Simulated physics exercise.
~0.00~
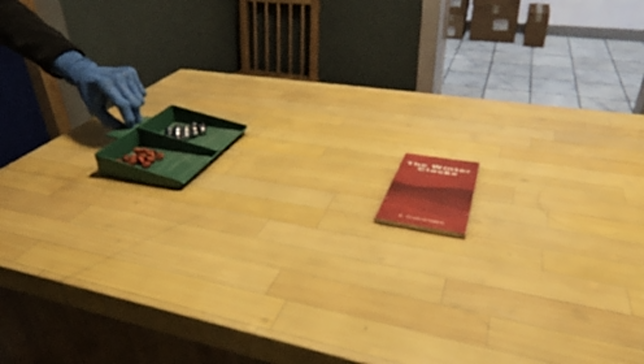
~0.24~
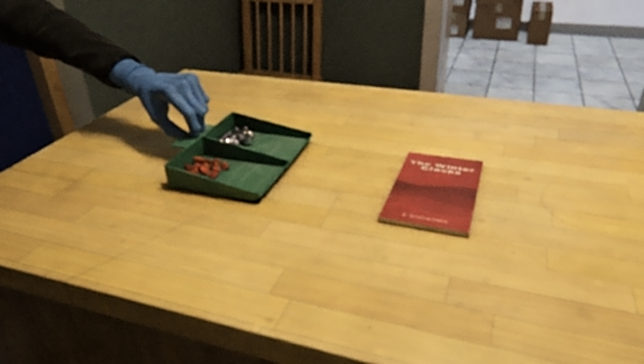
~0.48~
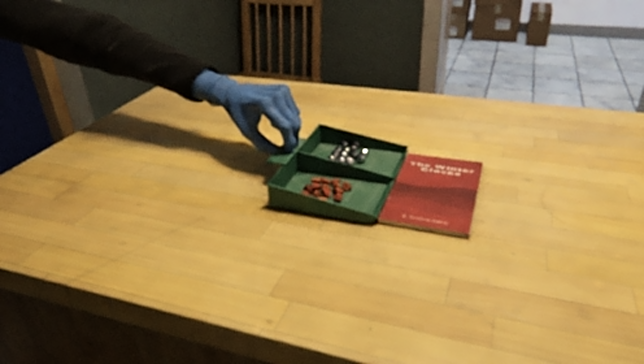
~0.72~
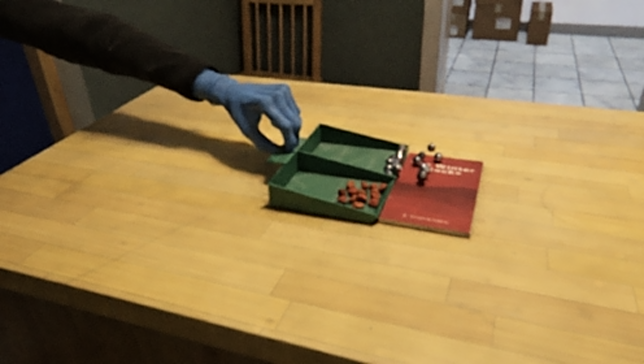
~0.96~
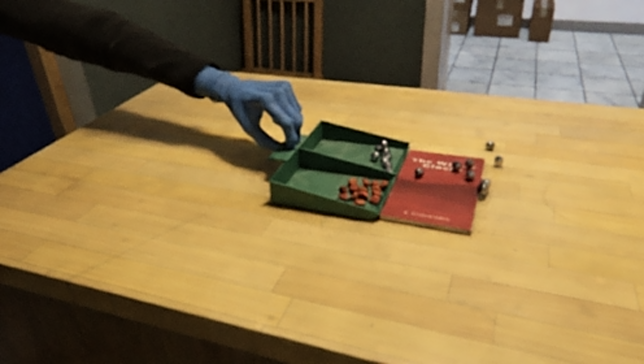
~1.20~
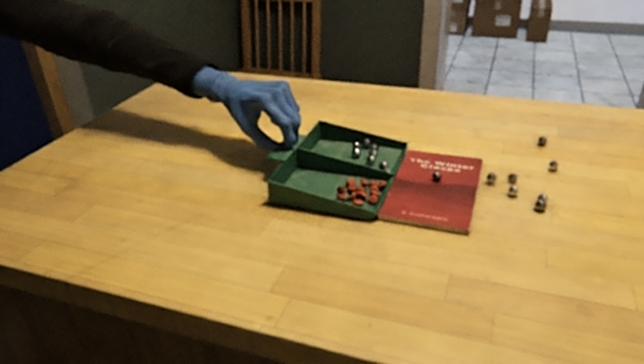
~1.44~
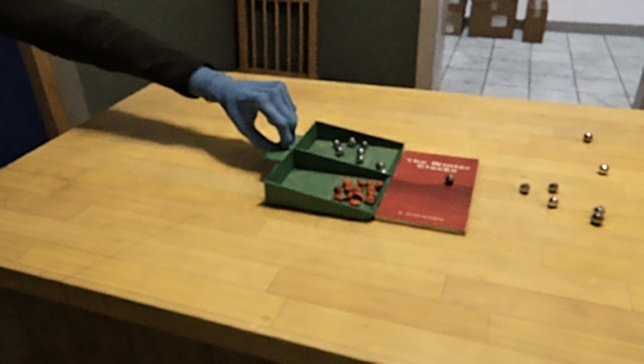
On a wooden table, a blue-gloved hand slides a divided green tray rightward until it stops against a thin red book; the small red pieces shift but stay inside, while some shiny dark pieces spill over the book and scatter on the tabletop beyond, the rest remaining in the tray.
